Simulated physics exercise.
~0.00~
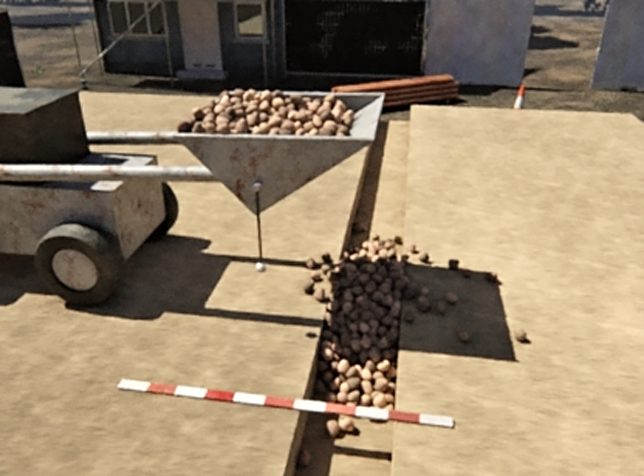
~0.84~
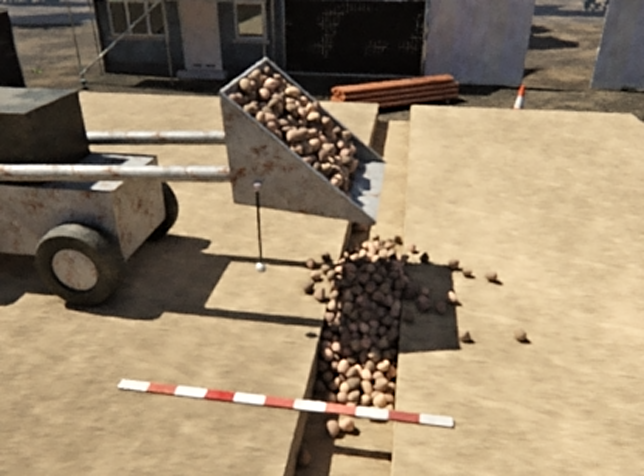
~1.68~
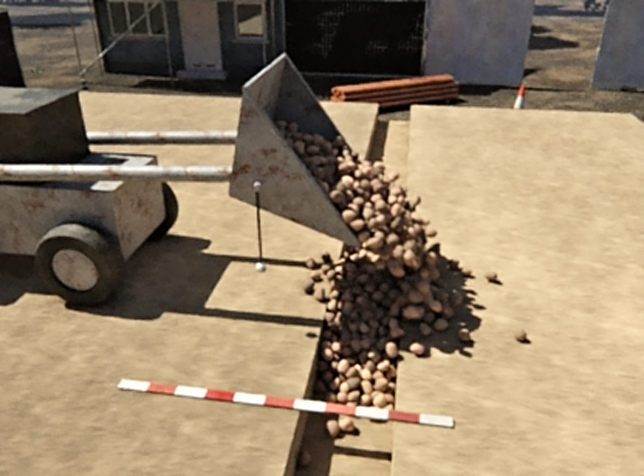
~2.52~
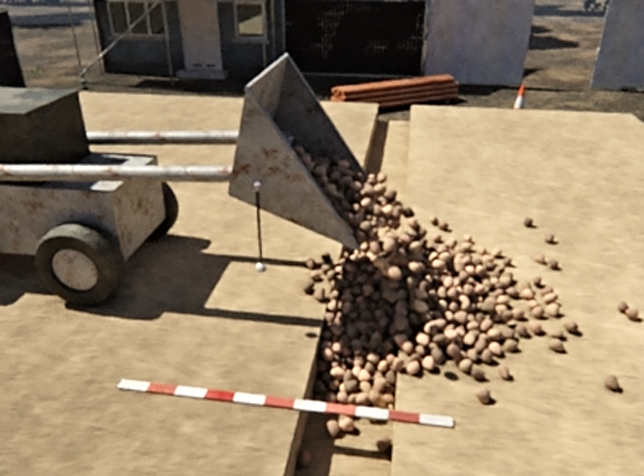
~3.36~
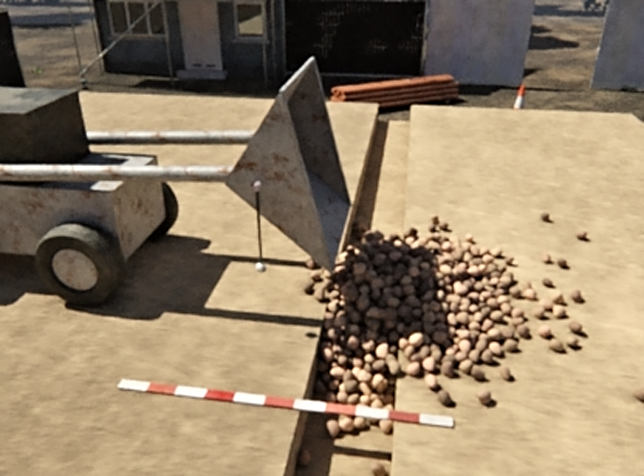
A rusty grey bucket heaped with rounded brownish stones juts from a dark-topped loader at the left of a sandy yard, seen from slightly above. Below it, a narrow trench already holding stones crosses between two pale slabs, with a red and white striped pole in front and a low building behind. The bucket tips toward the right and its load slides to the lip, then pours onto the older pile. Stones spread over the far edge, a few rolling away rightward. The bucket tips steeper and ends empty, above a broad heap filling part of the trench and covering ground beyond.
